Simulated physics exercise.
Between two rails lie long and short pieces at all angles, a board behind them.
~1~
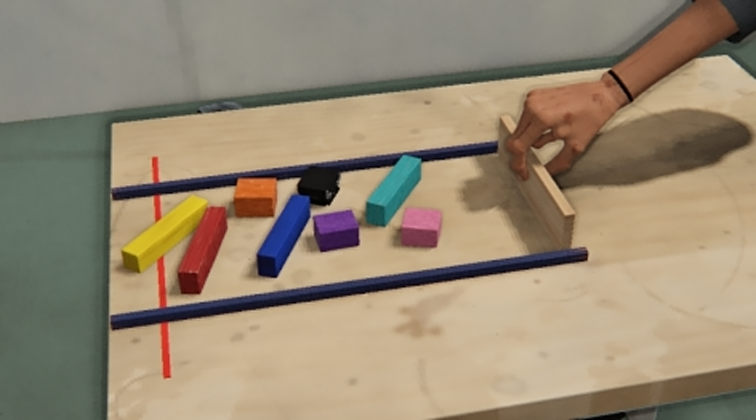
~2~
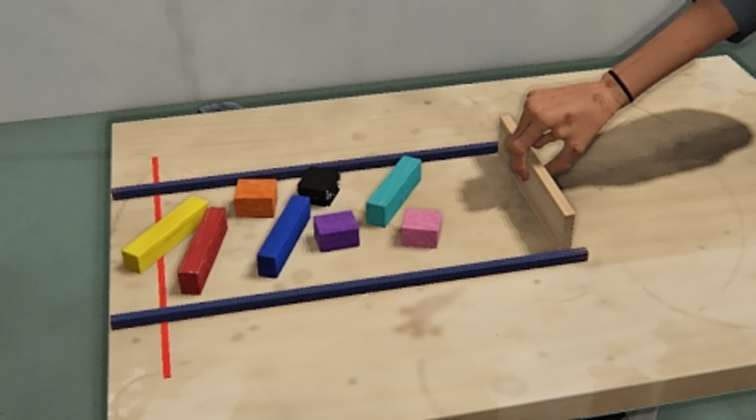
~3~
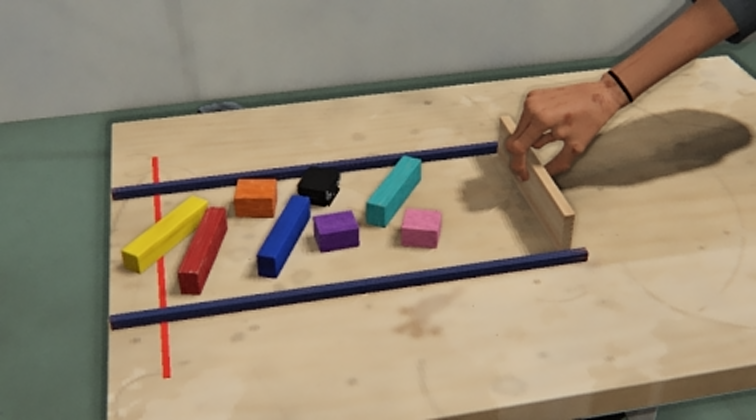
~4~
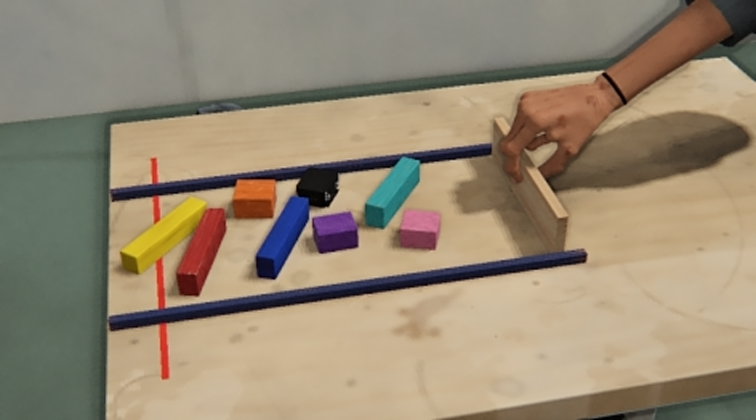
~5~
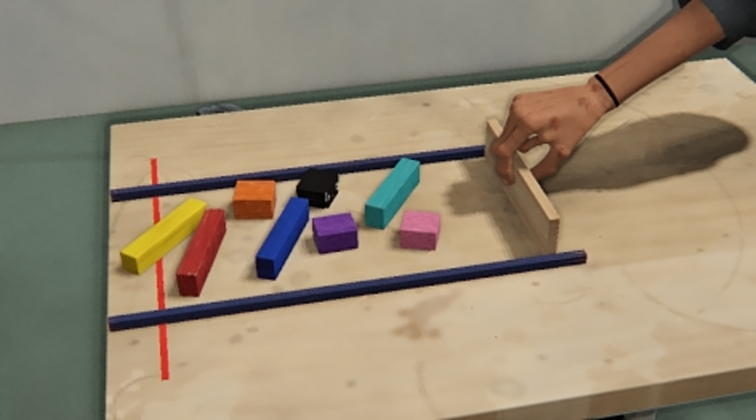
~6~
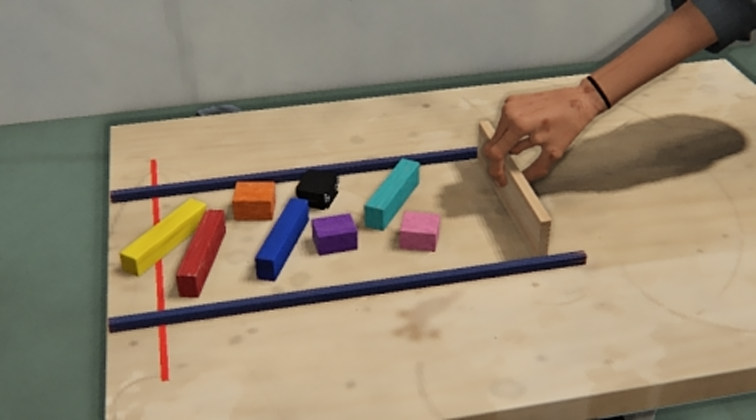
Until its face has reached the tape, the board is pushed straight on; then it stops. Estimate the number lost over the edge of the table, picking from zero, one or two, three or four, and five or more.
Lost over the edge: Three or four.
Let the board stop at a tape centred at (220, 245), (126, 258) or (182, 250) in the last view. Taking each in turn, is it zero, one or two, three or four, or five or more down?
Place one: One to two; place two: More than four; place three: 3 or 4.
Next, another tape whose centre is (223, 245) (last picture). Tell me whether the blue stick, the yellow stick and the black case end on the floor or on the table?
OK, so the blue stick stays where it is, the yellow stick comes off, and the black case? It stays where it is.
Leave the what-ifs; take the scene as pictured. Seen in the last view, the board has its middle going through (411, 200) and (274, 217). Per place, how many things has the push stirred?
Moved so far: 2, later 8.
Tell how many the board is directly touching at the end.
2 are in contact with it.
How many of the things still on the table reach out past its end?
The total comes out at 2.
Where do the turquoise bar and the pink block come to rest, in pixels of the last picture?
The first near (146, 227), the second near (140, 281).
Soon after, none off yet; yellow stick at rest near (166, 236); red bar at rest near (202, 252); orange block at rest near (255, 201).
After that, none off yet; yellow stick at rest near (165, 236); red bar moving near (192, 252); orange block displaced about its own width near (227, 202).
And then, none off yet; yellow stick tilting well over near (81, 268); red bar displaced about its own width near (108, 250); orange block displaced well along near (134, 210).
In the end, the number that fall off is three or four; gone, blue stick, orange block, red bar and yellow stick.
